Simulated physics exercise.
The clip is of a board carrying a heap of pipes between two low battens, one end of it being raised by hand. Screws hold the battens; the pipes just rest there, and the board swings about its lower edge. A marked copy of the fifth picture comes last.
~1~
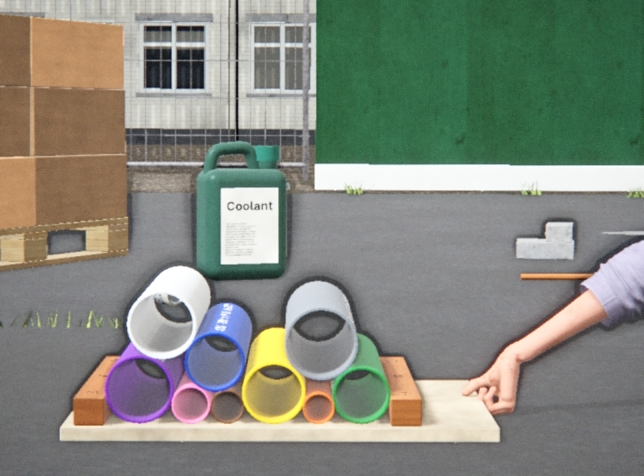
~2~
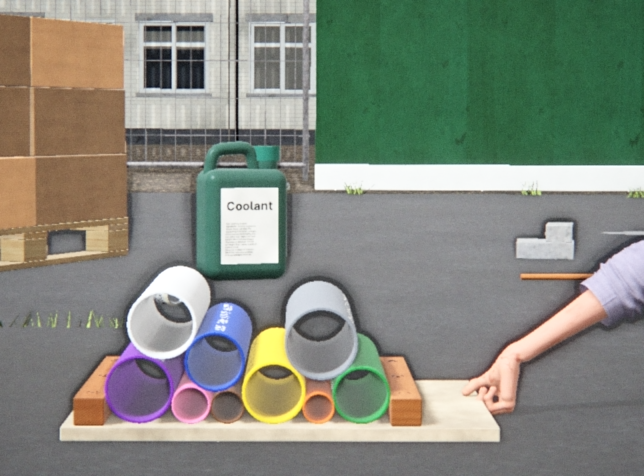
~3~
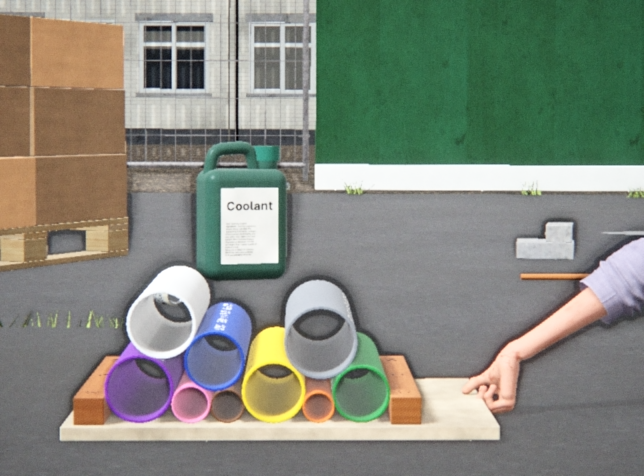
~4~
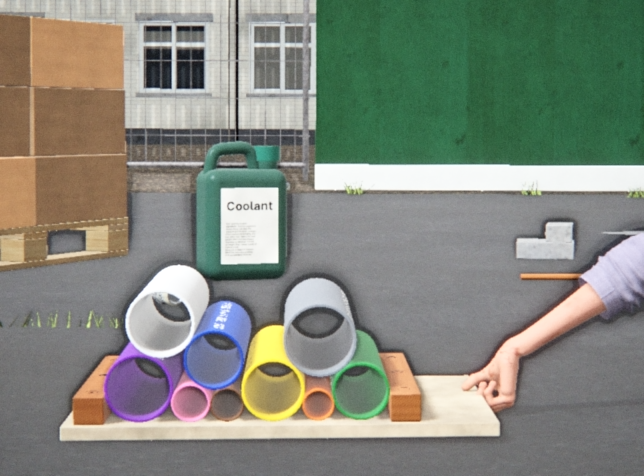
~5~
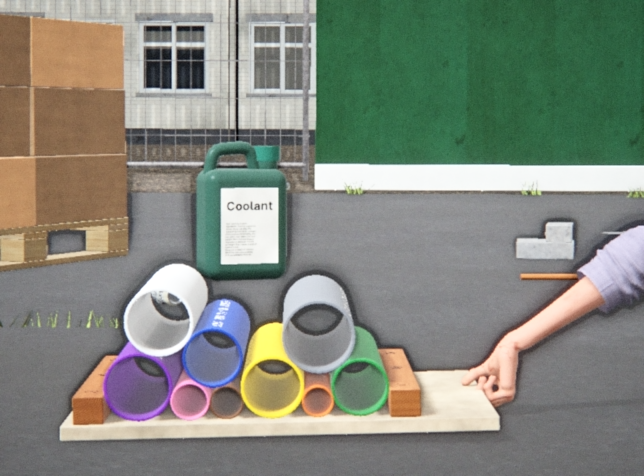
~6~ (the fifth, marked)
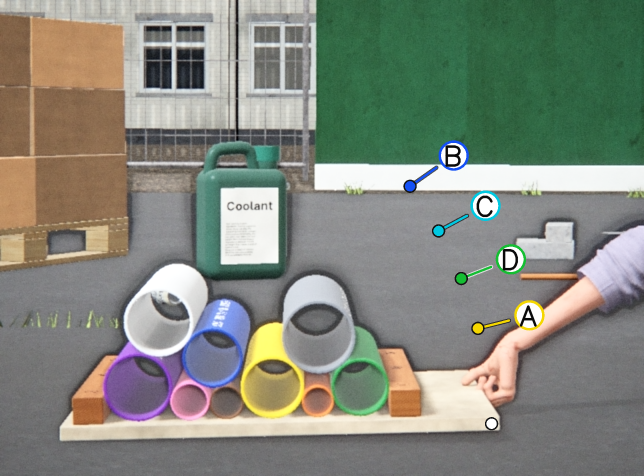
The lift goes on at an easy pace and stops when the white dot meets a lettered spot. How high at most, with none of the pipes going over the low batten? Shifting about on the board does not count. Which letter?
The last mark within the limit is A.
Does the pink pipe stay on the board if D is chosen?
The pink pipe: Yes.
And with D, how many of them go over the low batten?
The count is one.
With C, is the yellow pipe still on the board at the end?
Yes, with C.
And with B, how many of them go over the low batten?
It comes to one.
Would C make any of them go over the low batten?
Yes, at C.
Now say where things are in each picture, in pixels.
In the first frame, brown pipe (227, 407); yellow pipe (274, 392); orange pipe (319, 408).
In the second frame, orange pipe (319, 408); green pipe (361, 395).
In the third frame, board (282, 395); green pipe (361, 394); white pipe (161, 324).
In the fourth frame, board (282, 393); purple pipe (139, 388); pink pipe (191, 403).
In the fifth frame, board (281, 390); purple pipe (138, 387); pink pipe (190, 401).
On the marked copy, A at (478, 328); B at (410, 186); C at (438, 231); D at (461, 279); the white dot at (492, 424).
Taking A. A third of the way, board at 12°.
Two thirds of the way, board at 14°.
When it is over, board at 14°, none over the low batten.
As for the rest, B one over the low batten (white); C one over the low batten (white); D one over the low batten (white).
